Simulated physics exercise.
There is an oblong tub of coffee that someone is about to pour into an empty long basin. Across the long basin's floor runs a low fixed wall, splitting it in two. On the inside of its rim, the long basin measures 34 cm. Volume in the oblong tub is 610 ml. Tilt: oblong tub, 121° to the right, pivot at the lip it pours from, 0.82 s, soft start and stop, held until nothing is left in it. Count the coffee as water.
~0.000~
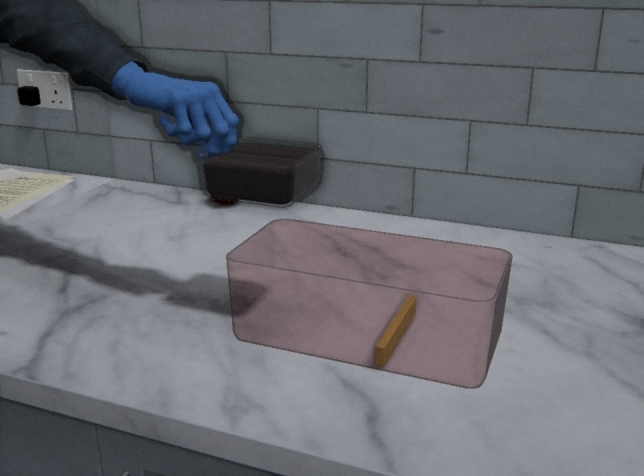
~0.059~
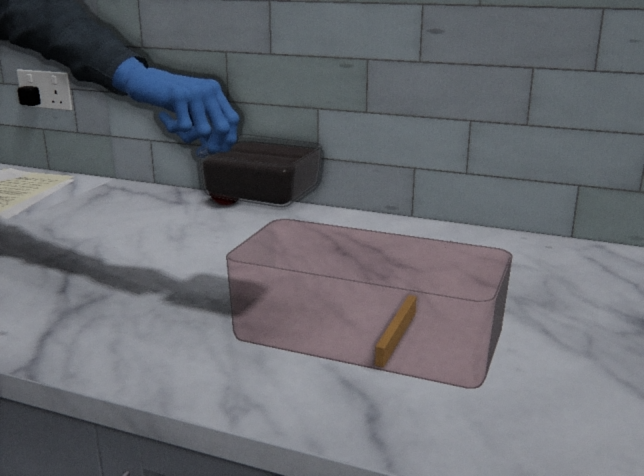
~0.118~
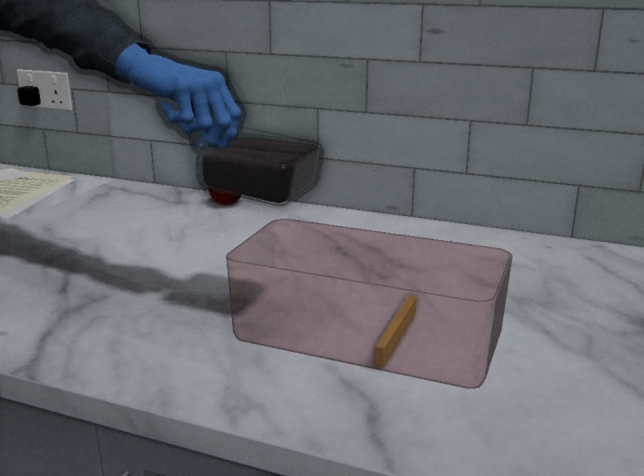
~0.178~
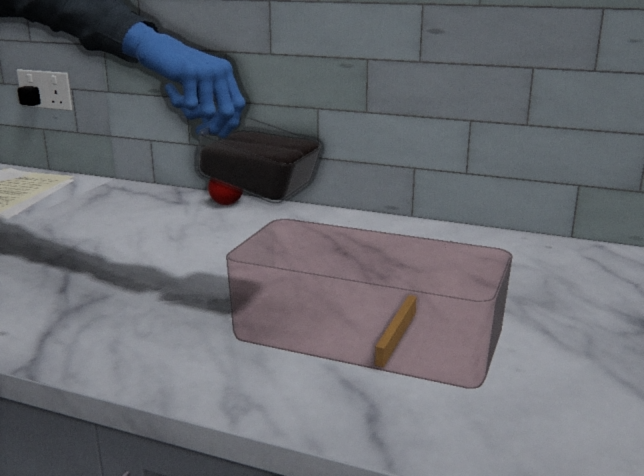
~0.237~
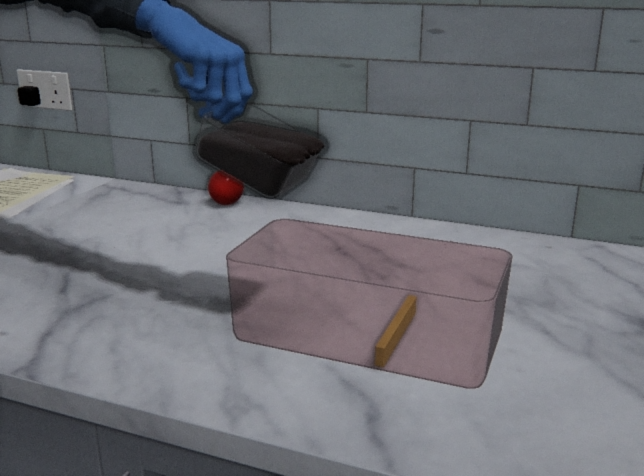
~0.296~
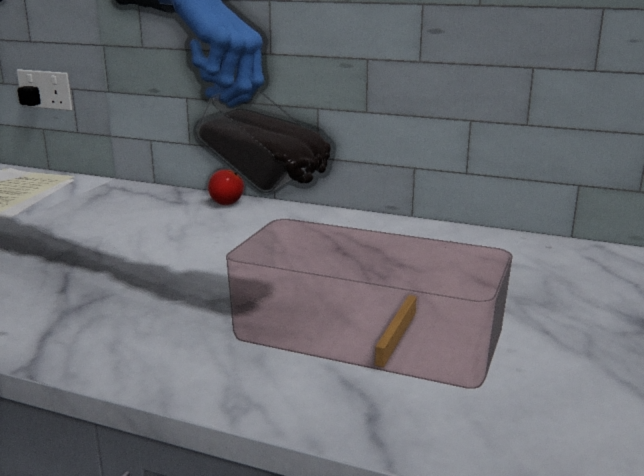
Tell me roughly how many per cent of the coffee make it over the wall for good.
Roughly 43 per cent make it over.
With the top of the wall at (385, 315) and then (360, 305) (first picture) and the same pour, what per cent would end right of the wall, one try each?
Respectively close to 60 and 80 %.
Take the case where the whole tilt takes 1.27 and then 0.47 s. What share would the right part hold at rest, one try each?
Roughly 25 per cent the first time and 25 per cent the second.
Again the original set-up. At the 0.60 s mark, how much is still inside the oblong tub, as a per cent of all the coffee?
Roughly 9 %.
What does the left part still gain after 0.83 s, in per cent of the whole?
Close to 10% of the whole.
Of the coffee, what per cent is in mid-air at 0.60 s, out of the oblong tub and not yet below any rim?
Around 52 percent.
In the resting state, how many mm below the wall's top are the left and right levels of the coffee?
18 mm left, 14 mm right.
Then, 0.60 s in, the tilt is 101° and 9 per cent is still to pour, 35 is left of the wall and 4 right of it.
Then, 0.83 s in, the tilt is 121° and 0 per cent is still to pour, 44 is left of the wall and 49 right of it.
Then, 1.06 s in, the tilt is 121° and 0 per cent is still to pour, 54 is left of the wall and 43 right of it.
Then, 1.32 s in, the tilt is 121° and 0 per cent is still to pour, 55 is left of the wall and 42 right of it.
Finally, 55 per cent lies left of the wall, 43 right of it and 2 outside.
